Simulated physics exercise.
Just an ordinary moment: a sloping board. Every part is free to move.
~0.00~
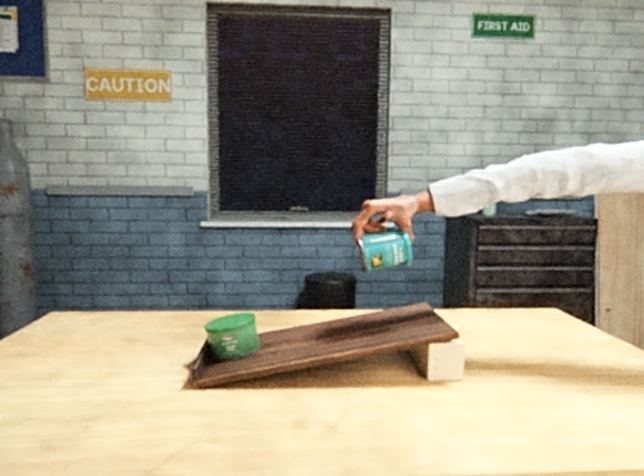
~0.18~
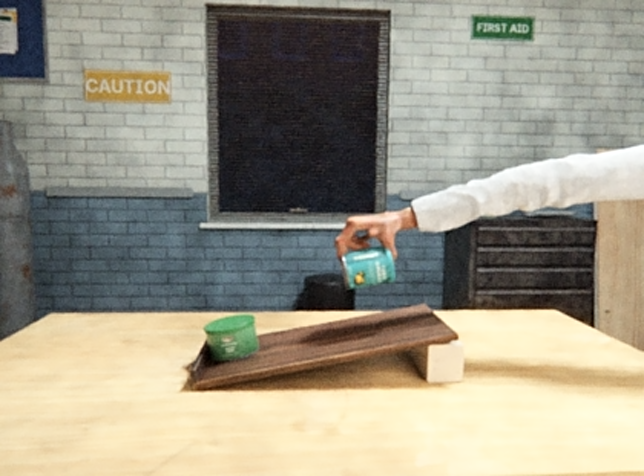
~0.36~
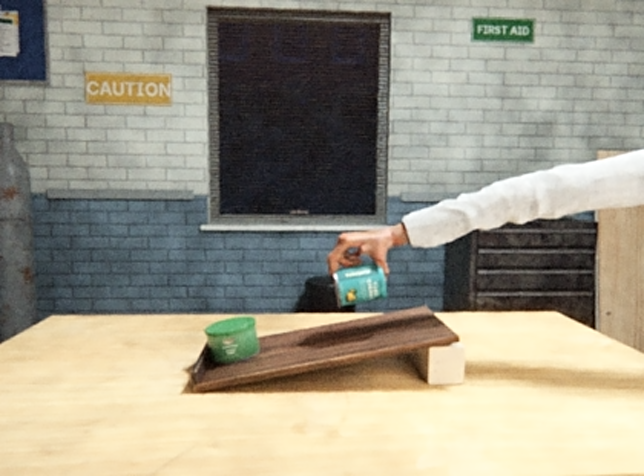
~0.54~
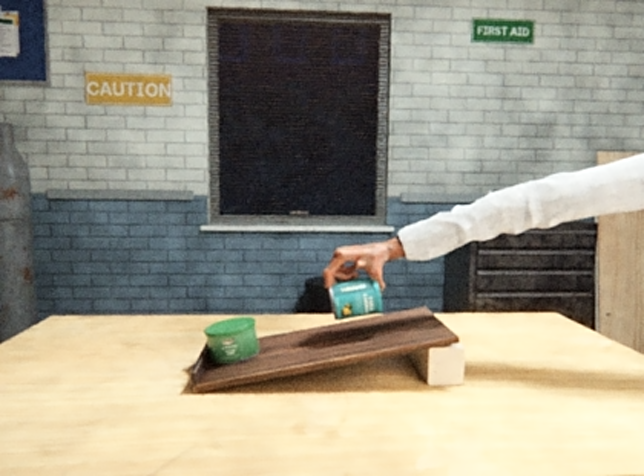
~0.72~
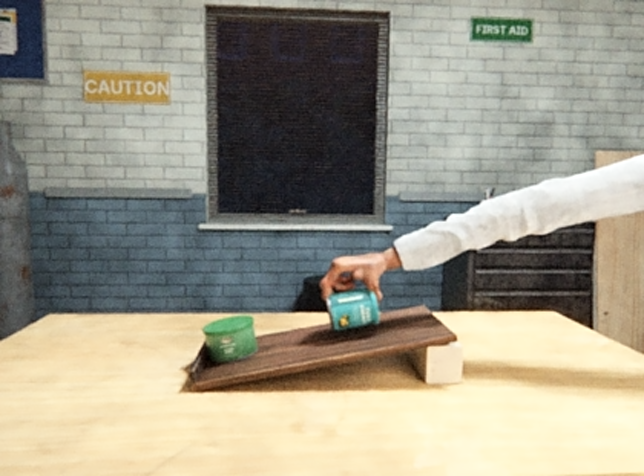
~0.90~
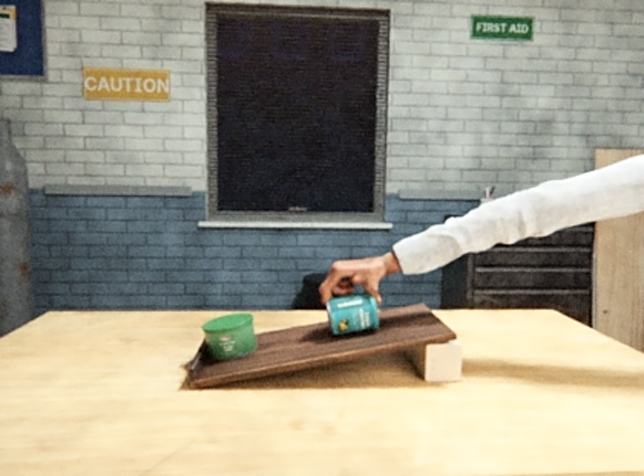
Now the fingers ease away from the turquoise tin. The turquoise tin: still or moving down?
Still.
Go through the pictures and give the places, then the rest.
The first picture shows coming down; turquoise tin (384, 251); green tub (233, 336).
The second picture shows coming down; turquoise tin (367, 267); green tub (232, 338).
The third picture shows coming down; turquoise tin (359, 284); green tub (233, 340).
The fourth picture shows coming down; turquoise tin (355, 298); green tub (233, 340).
The fifth picture shows coming down; turquoise tin (352, 309); green tub (231, 339).
The sixth picture shows in place under the hand; turquoise tin (351, 313); green tub (231, 336).
After 1.20 s, nothing has stirred.
After 1.60 s, turquoise tin resting near (351, 313).
At rest (1.9 s), both in place. Seen from the same camera at the end, turquoise tin near (351, 313). The turquoise tin keeps its place.
